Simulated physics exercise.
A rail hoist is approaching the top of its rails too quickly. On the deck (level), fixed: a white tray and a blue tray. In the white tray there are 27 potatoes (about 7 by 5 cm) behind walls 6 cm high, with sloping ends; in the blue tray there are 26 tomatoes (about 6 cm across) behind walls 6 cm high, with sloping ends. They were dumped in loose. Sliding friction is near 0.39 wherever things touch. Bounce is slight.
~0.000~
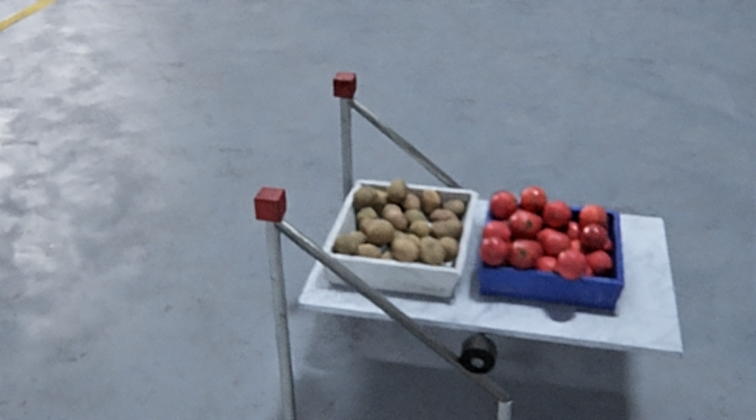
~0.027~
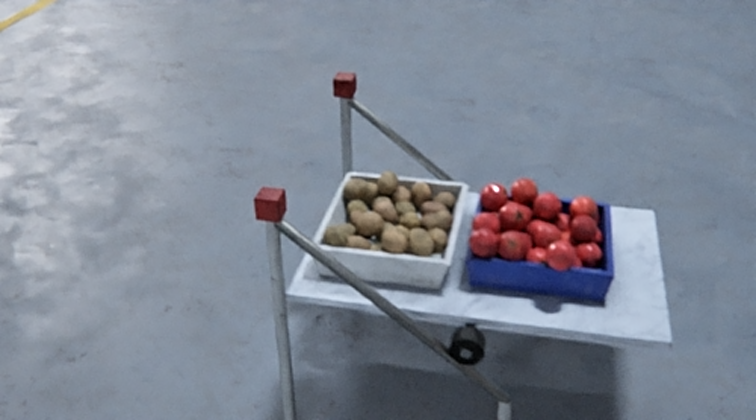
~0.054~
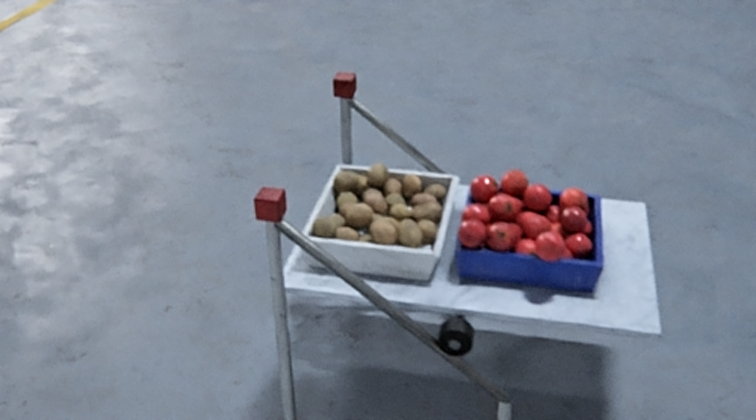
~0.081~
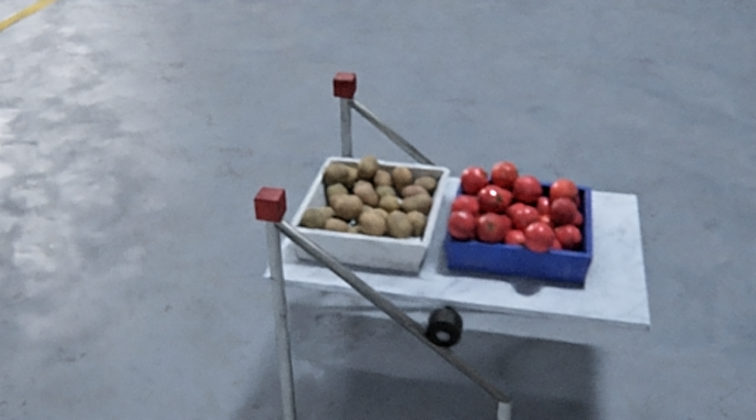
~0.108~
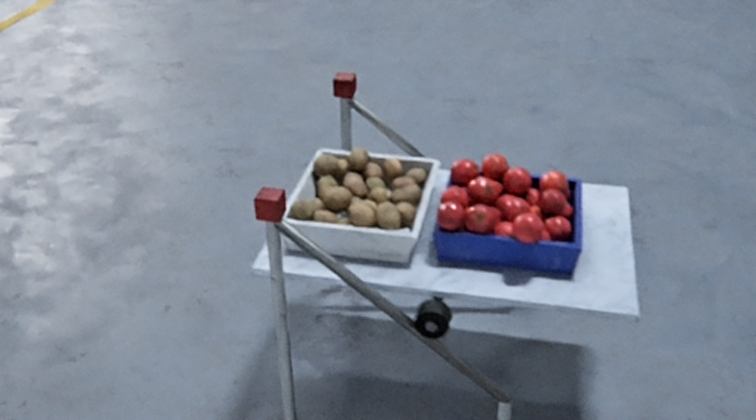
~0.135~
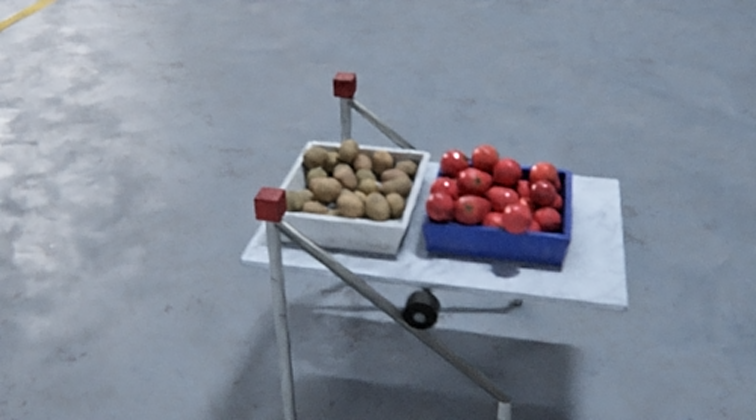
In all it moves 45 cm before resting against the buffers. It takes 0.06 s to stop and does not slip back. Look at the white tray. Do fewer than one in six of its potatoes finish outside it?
Yes, fewer than one in six do.
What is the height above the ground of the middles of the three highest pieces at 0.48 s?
I'd say near 74 cm.
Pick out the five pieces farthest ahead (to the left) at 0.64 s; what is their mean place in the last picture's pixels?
Their mean place is roughly (199, 99) in the last picture.
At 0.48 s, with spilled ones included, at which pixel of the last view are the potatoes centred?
Centred roughly at (234, 108).
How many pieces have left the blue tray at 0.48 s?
Blue tray: Roughly 3 out by then.
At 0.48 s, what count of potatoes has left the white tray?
Roughly 0 of them.
After 0.36 s, braking begins.
After 0.48 s, white tray 27 in, 0 out and blue tray 23 in, 3 out.
After 0.64 s, white tray 27 in, 0 out and blue tray 20 in, 6 out.
After 0.86 s, white tray 27 in, 0 out and blue tray 19 in, 7 out.
When it is over (at 1.41 s), white tray 27 in, 0 out and blue tray 19 in, 7 out. Asked share, 0 of 27, 0 per cent.
